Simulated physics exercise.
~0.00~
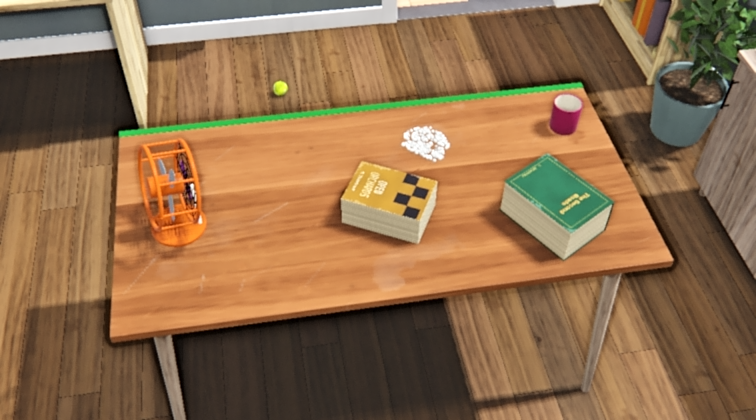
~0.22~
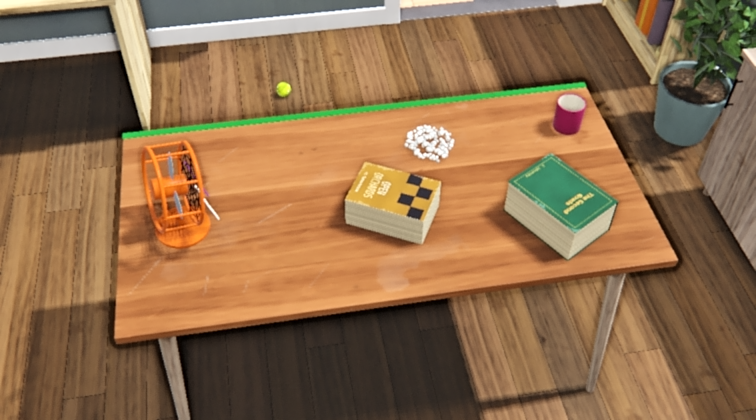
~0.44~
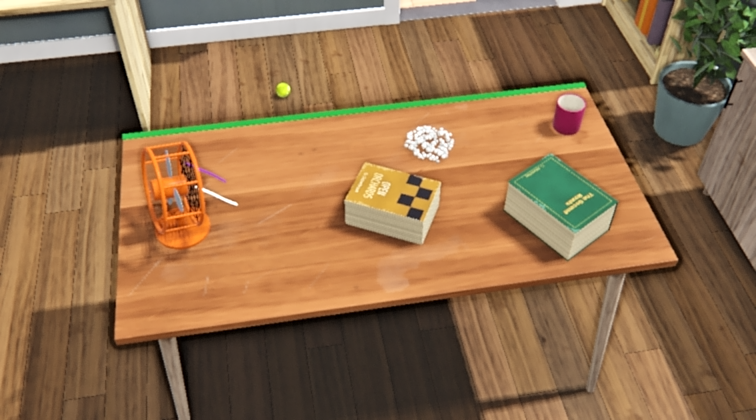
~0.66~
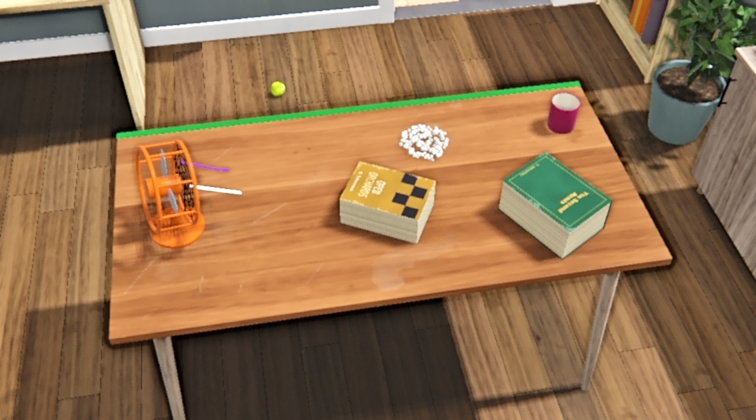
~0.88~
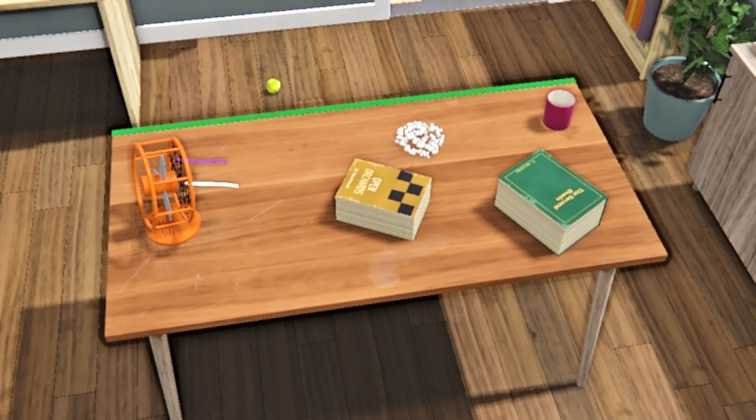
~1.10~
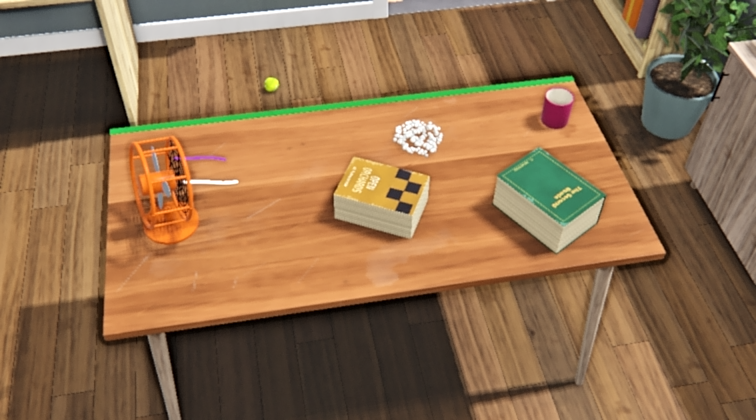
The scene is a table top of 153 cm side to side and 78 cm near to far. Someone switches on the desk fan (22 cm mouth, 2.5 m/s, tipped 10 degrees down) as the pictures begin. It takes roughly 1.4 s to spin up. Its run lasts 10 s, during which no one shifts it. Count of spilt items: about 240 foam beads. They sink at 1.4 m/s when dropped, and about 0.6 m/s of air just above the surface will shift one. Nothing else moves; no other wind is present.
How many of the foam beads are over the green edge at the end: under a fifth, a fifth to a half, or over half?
The share is one fifth up to one half.
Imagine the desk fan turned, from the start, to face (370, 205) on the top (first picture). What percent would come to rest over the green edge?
Result: Approx. 90 percent.
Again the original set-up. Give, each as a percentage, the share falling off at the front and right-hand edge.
Roughly 0 % front, 60 % right-hand.
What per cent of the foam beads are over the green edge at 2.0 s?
About 30 %.
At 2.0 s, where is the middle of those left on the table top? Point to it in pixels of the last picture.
(549, 139), roughly.
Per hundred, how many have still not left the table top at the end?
Close to 5 in a hundred are still there.
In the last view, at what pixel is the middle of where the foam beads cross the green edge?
Roughly at pixel (495, 85).
After 2.0 s, 31 % are over the green edge; the middle of those still in play is near (550, 138); 15 % have settled or left.
After 3.2 s, 31 % are over the green edge; 89 % have settled or left.
After 5.5 s, 32 % are over the green edge; 95 % have settled or left.
After 10.0 s, at the end, 32 % are over the green edge.
